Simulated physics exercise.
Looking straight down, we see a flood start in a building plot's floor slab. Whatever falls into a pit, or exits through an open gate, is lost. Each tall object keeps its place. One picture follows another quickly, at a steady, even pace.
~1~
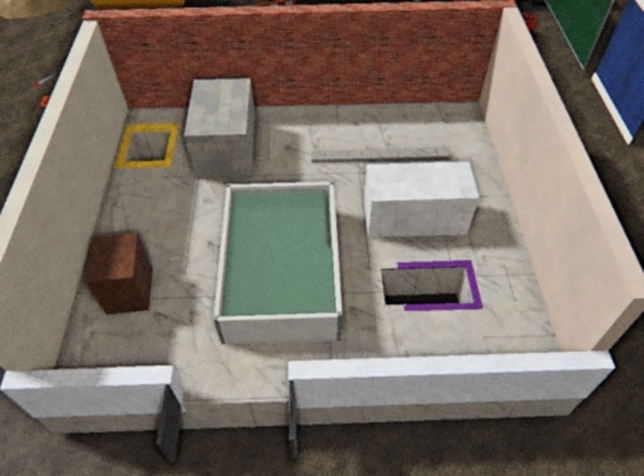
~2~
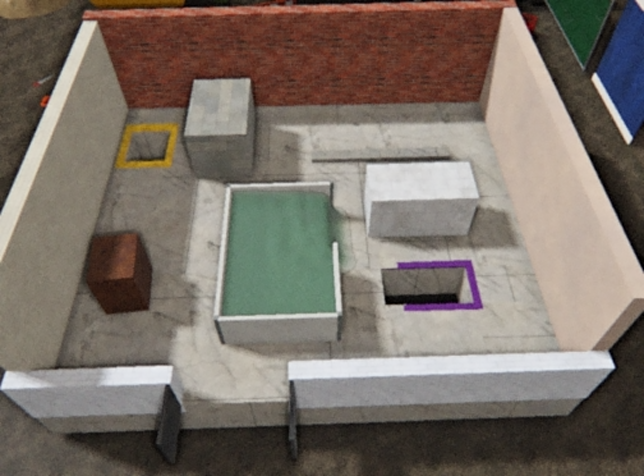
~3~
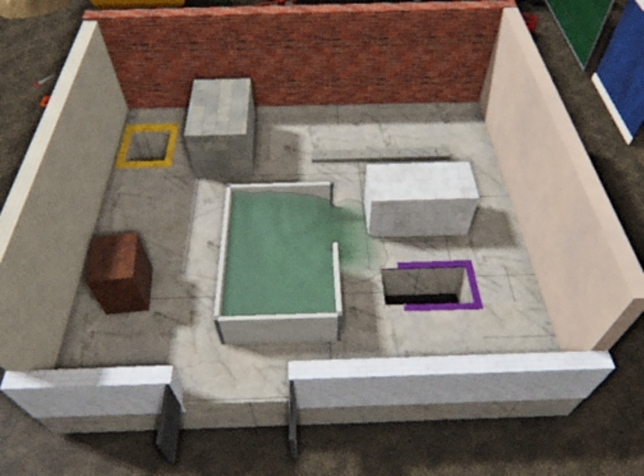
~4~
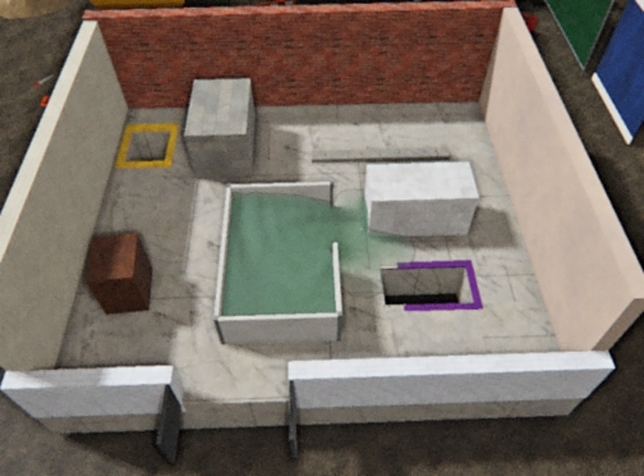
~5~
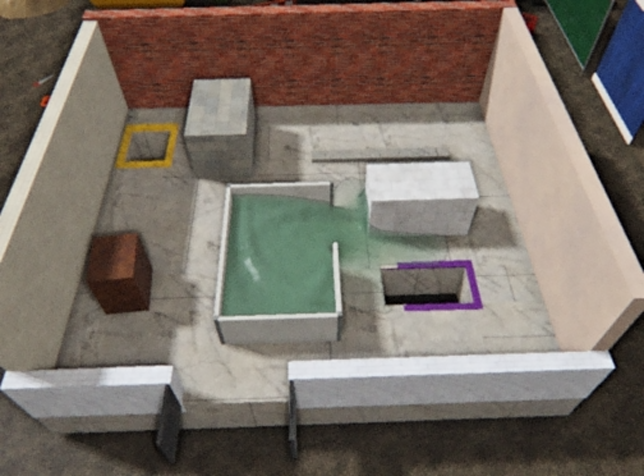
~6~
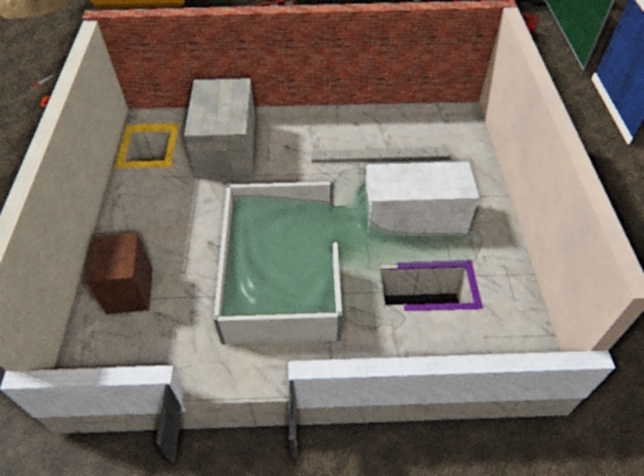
In a walled plot, green water leaves a tank's right side and spreads around a white block.
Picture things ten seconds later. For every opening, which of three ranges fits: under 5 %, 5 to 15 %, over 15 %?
In the end the gate pulls in barely a drop - beneath five per cent, the yellow pit pulls in barely a drop - beneath five per cent, the purple pit pulls in a good deal - past fifteen per cent.
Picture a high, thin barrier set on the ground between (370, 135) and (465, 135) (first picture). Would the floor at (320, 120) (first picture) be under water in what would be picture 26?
The spot in question would be waterlogged.
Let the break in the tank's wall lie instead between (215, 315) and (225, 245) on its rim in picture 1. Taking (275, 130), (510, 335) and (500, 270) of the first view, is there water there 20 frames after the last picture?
Well, the first is missed by the spill, the next missed by the spill, the last missed by the spill.
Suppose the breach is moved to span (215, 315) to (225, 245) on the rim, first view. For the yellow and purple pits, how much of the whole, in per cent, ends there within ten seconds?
The yellow pit takes 20 per cent and the purple pit 0 per cent.
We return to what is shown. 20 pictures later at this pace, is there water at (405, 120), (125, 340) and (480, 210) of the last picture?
First swamped, then spared, then swamped.
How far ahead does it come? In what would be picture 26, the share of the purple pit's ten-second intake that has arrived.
Something like 55 in a hundred.
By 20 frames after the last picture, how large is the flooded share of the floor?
My guess is around 50 in a hundred.
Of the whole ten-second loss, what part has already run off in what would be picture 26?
About 55 per cent.
A moment on, water covers 15 % of the floor; the gate 0 %, the yellow pit 0 %, the purple pit 6 %.
Next, water covers 40 % of the floor; the gate 0 %, the yellow pit 0 %, the purple pit 11 %.
Then, water covers 50 % of the floor; the gate 0 %, the yellow pit 0 %, the purple pit 19 %.
Later, water covers 70 % of the floor; the gate 0 %, the yellow pit 0 %, the purple pit 27 %.
In the end, water covers 80 % of the floor; the gate 1 %, the yellow pit 0 %, the purple pit 35 %.
